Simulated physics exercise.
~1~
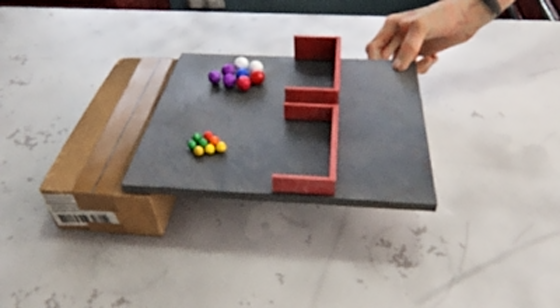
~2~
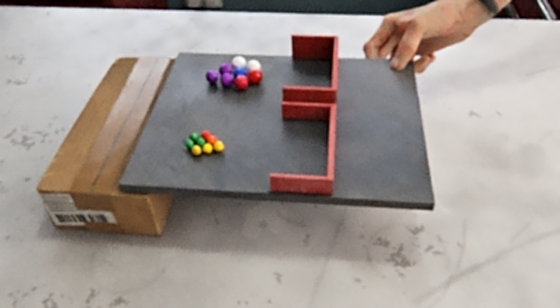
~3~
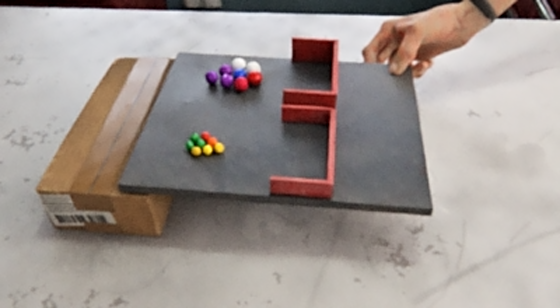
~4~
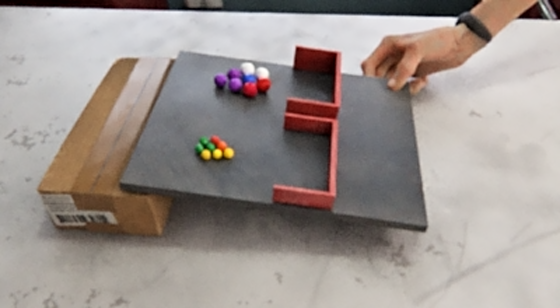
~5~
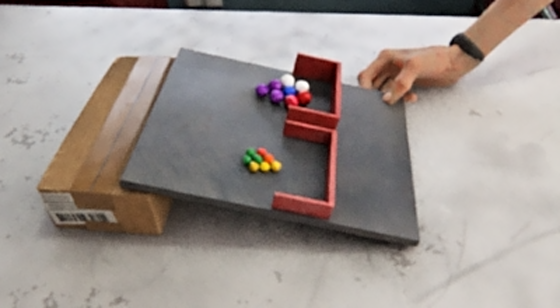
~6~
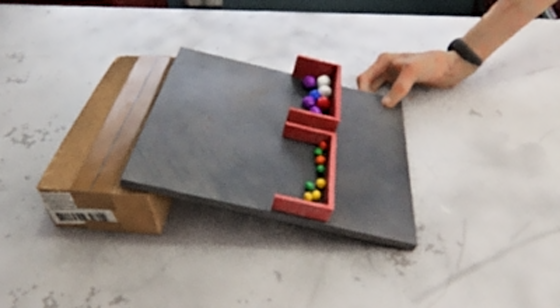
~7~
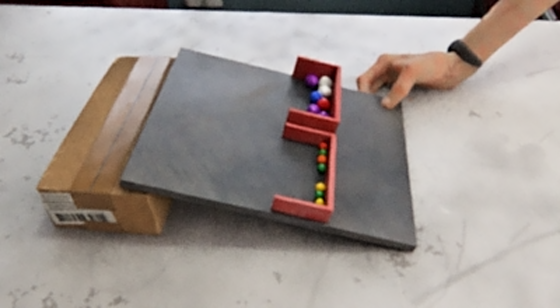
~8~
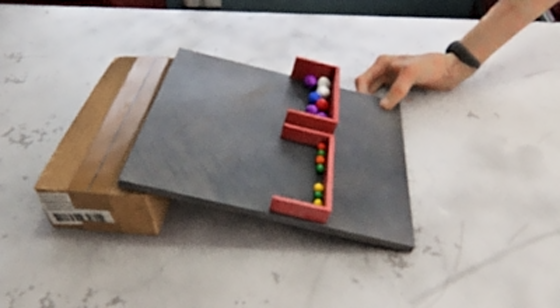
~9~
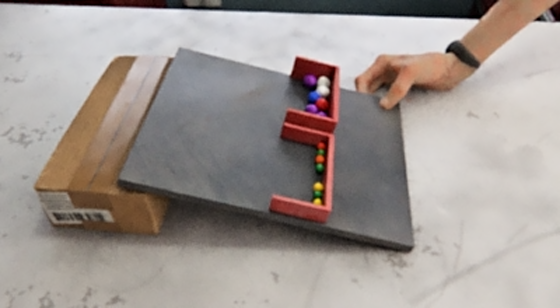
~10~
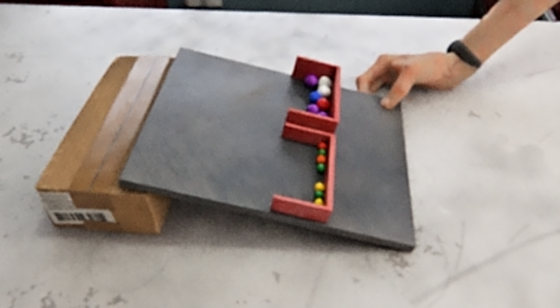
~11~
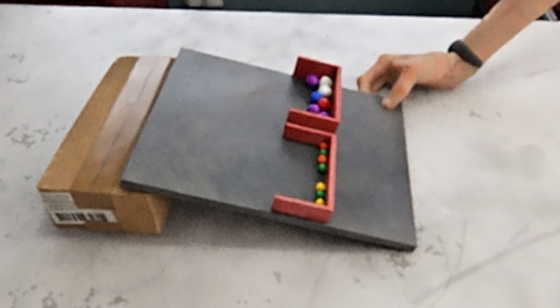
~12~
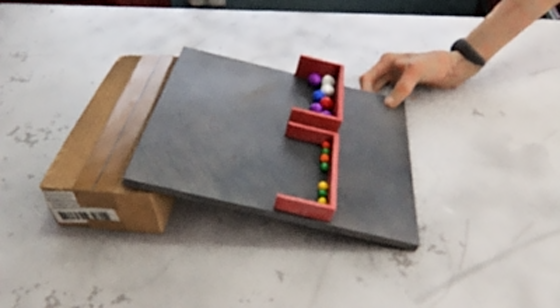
A hand lowers the right end of a dark board propped on a cardboard box, tilting it into a ramp, and two clusters of small colourful balls roll right into red open-sided barriers, where both groups stay gathered while the hand remains at the board's edge.
